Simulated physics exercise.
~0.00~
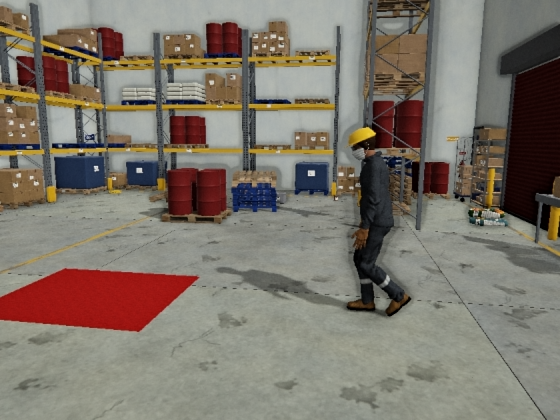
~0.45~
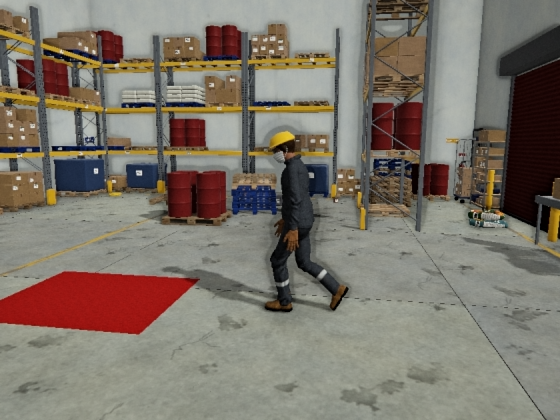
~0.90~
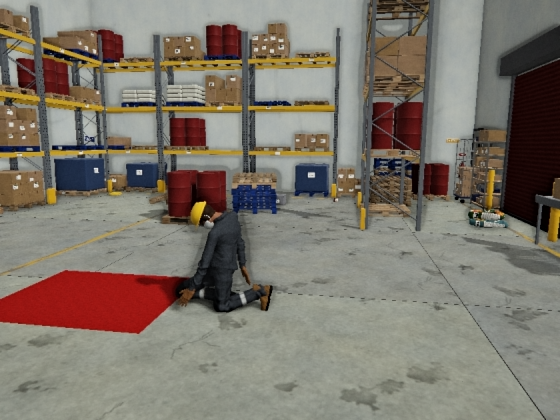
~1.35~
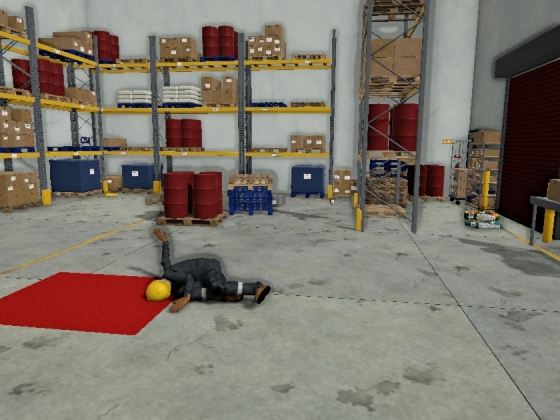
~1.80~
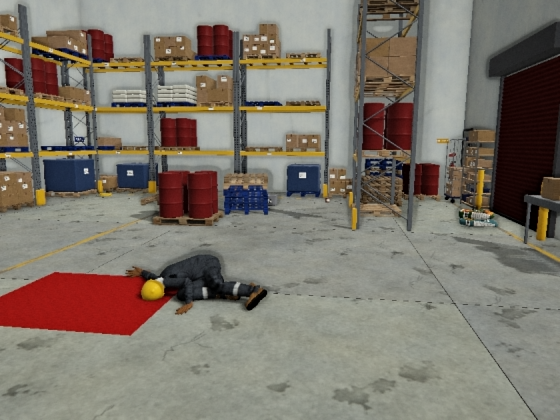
In a warehouse, a person in a yellow helmet walks left and collapses, head on the red mat.
